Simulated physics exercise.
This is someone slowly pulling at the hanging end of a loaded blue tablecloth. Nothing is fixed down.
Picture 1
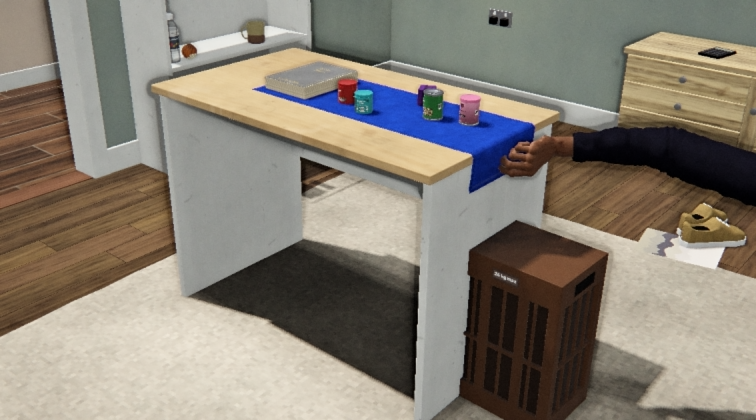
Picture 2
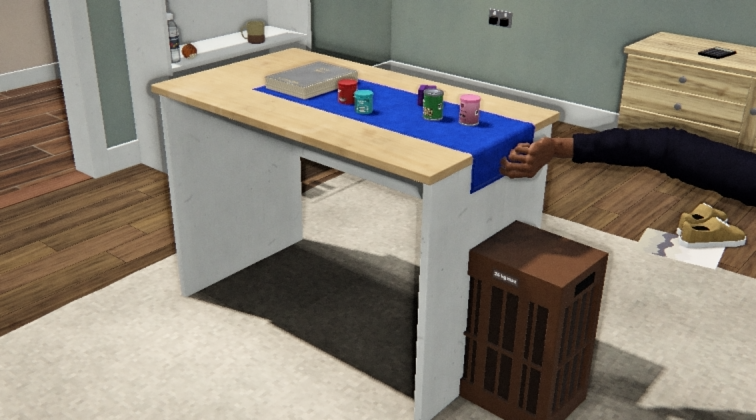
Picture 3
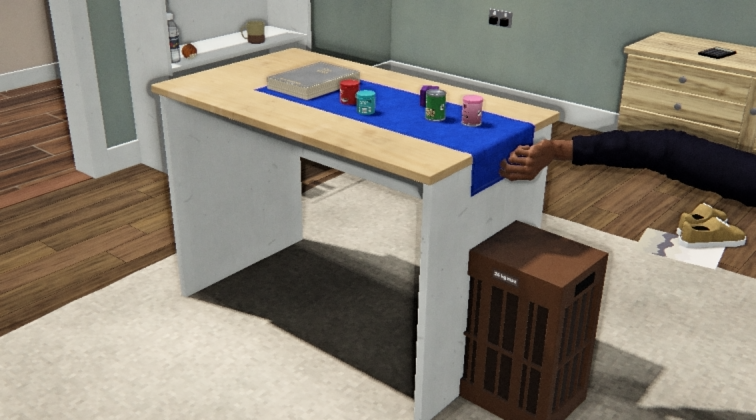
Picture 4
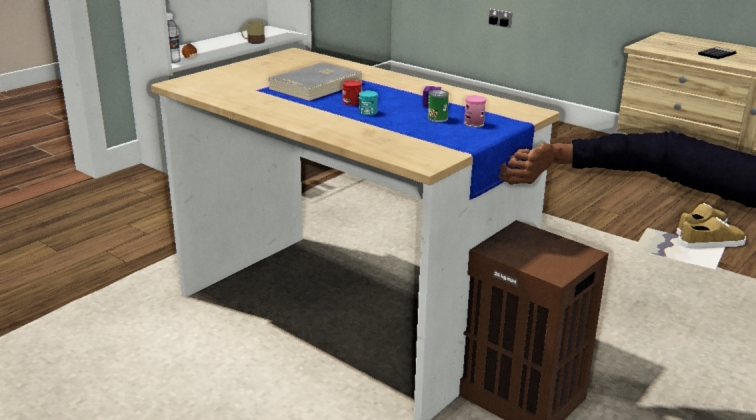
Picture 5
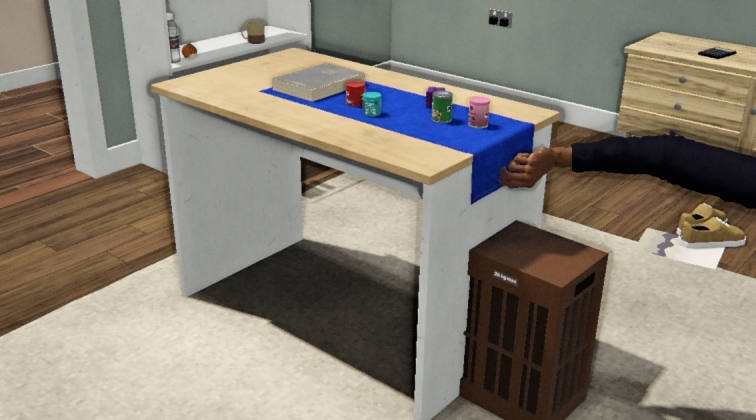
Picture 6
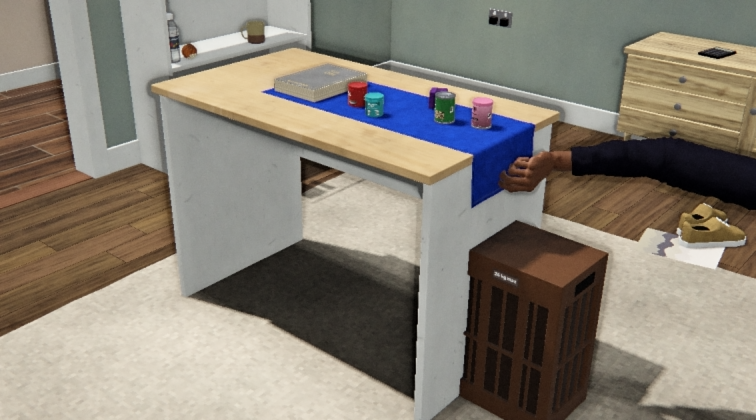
A hand slowly pulling the hanging end of a blue tablecloth downward, the small colourful cans and pots shifting slightly right with it.
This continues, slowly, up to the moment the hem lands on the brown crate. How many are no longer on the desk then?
The answer is one.
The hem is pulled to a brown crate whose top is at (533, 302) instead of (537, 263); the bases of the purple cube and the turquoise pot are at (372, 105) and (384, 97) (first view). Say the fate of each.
The purple cube holds on; the turquoise pot survives.
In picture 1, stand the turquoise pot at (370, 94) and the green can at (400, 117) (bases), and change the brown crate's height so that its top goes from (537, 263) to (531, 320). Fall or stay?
The turquoise pot holds on, the green can tumbles off.
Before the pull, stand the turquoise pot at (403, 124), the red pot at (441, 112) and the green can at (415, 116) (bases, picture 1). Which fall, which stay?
The turquoise pot keeps its place on top, the red pot keeps its place on top, the green can keeps its place on top.
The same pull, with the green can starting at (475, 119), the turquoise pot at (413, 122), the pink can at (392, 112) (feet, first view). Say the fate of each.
The green can drops off; the turquoise pot stays on; the pink can keeps its place on top.
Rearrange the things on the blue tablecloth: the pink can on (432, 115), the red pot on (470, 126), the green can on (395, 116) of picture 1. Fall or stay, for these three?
The pink can does not fall; the red pot goes over; the green can survives.
Soon after, hem near (500, 219); all still up.
After that, hem on the crate; pink can gone.
In the end, hem on the crate; pink can gone. Over the edge go one.
